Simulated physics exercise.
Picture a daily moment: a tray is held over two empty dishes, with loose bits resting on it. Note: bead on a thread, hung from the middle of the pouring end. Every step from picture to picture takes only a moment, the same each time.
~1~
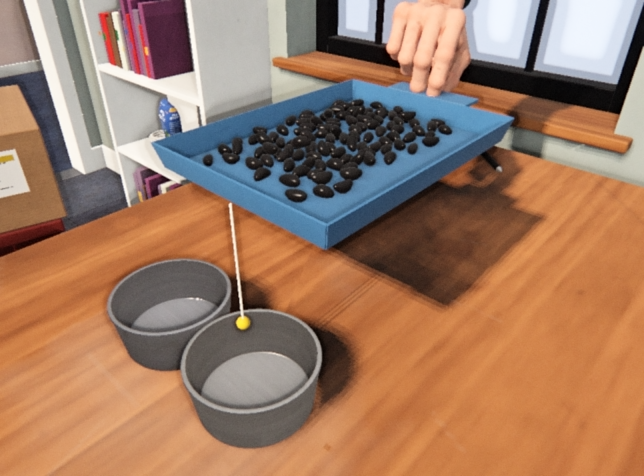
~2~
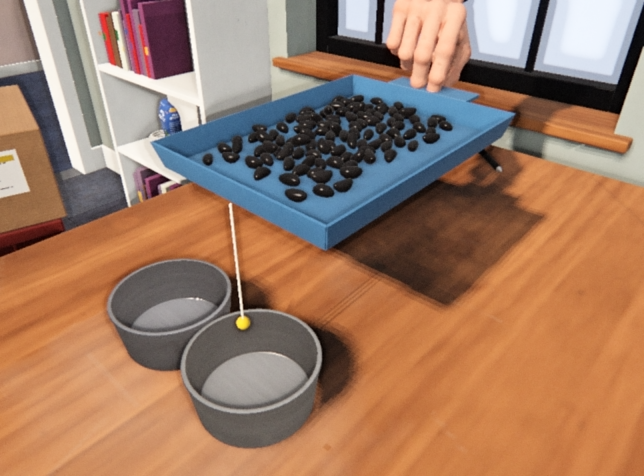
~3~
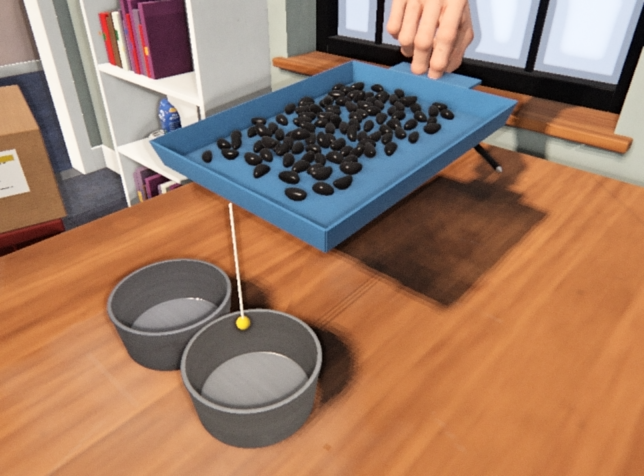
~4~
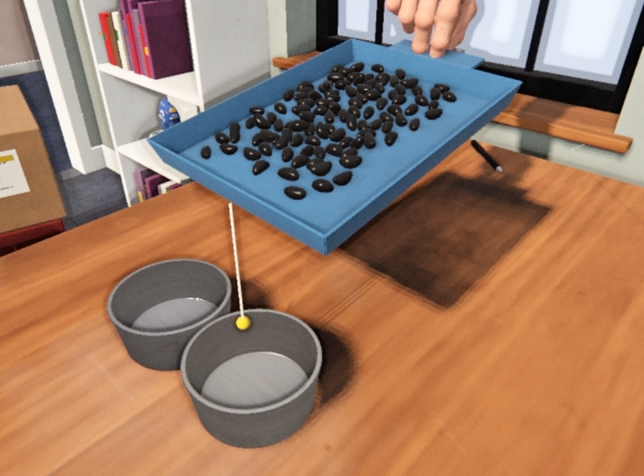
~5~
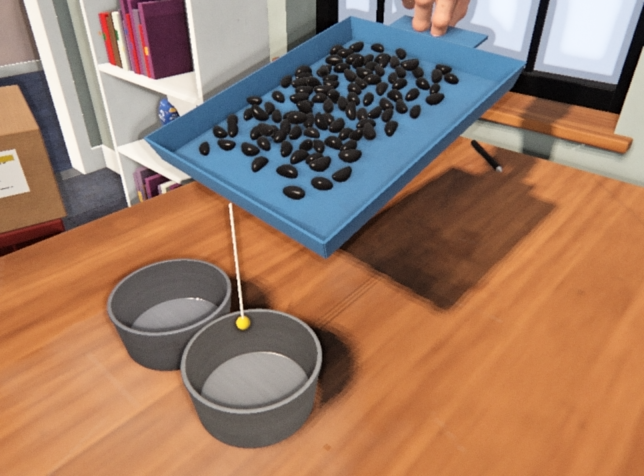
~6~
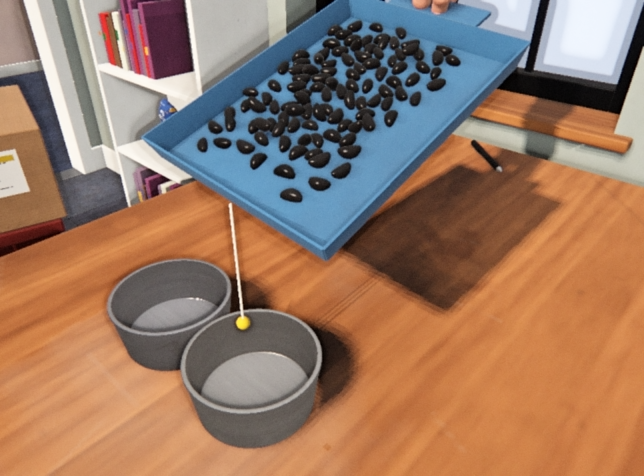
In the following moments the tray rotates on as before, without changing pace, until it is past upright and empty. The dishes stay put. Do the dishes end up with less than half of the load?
Most of the load is lost.
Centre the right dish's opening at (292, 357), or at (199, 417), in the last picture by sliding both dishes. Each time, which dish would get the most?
Right side first, Right side second.
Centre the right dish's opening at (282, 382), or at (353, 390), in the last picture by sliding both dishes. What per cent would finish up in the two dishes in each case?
70 %, then 30 %.
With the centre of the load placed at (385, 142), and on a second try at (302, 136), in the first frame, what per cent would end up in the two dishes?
Estimate: 40 % first, 30 % second.
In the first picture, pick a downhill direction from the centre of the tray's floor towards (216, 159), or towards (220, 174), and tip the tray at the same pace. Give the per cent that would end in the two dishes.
Roughly 90 per cent, and 80 per cent.
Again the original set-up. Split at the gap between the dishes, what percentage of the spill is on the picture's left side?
About 30 per cent.
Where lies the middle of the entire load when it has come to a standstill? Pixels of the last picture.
Roughly pixel (262, 469).
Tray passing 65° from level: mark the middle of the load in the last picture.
The middle of the load sits near (278, 176).
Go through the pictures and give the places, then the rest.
The first frame shows corners of the pouring end at (161, 142) and (326, 218), level; middle of the load at (337, 132), black beans; left dish at (122, 339); right dish at (200, 413); bead on its thread at (243, 323).
The second frame shows corners of the pouring end at (160, 141) and (326, 220), level; middle of the load at (337, 129).
The third frame shows corners of the pouring end at (159, 140) and (325, 223), tipped barely, lowest at the right corner; middle of the load at (336, 121).
The fourth frame shows corners of the pouring end at (157, 138) and (324, 228), tipped a little, lowest at the right corner; middle of the load at (336, 108).
The fifth frame shows corners of the pouring end at (154, 137) and (323, 234), tipped clearly, lowest at the right corner; middle of the load at (334, 96).
The sixth frame shows corners of the pouring end at (151, 136) and (322, 239), tipped clearly, lowest at the right corner; middle of the load at (333, 84); left dish at (122, 339); right dish at (200, 413).
Soon, tray tipped steeply; nearly all on the tray; a stray few in the air.
A while on, tray tipped past a quarter turn; about a third on the tray; a small part in the right dish; about a quarter outside both; about a quarter in the air.
Towards the end, tray tipped past a quarter turn; about a quarter in the right dish; most outside both.
Finally, tray tipped past a quarter turn; about a quarter in the right dish; none in the left dish; most outside both.
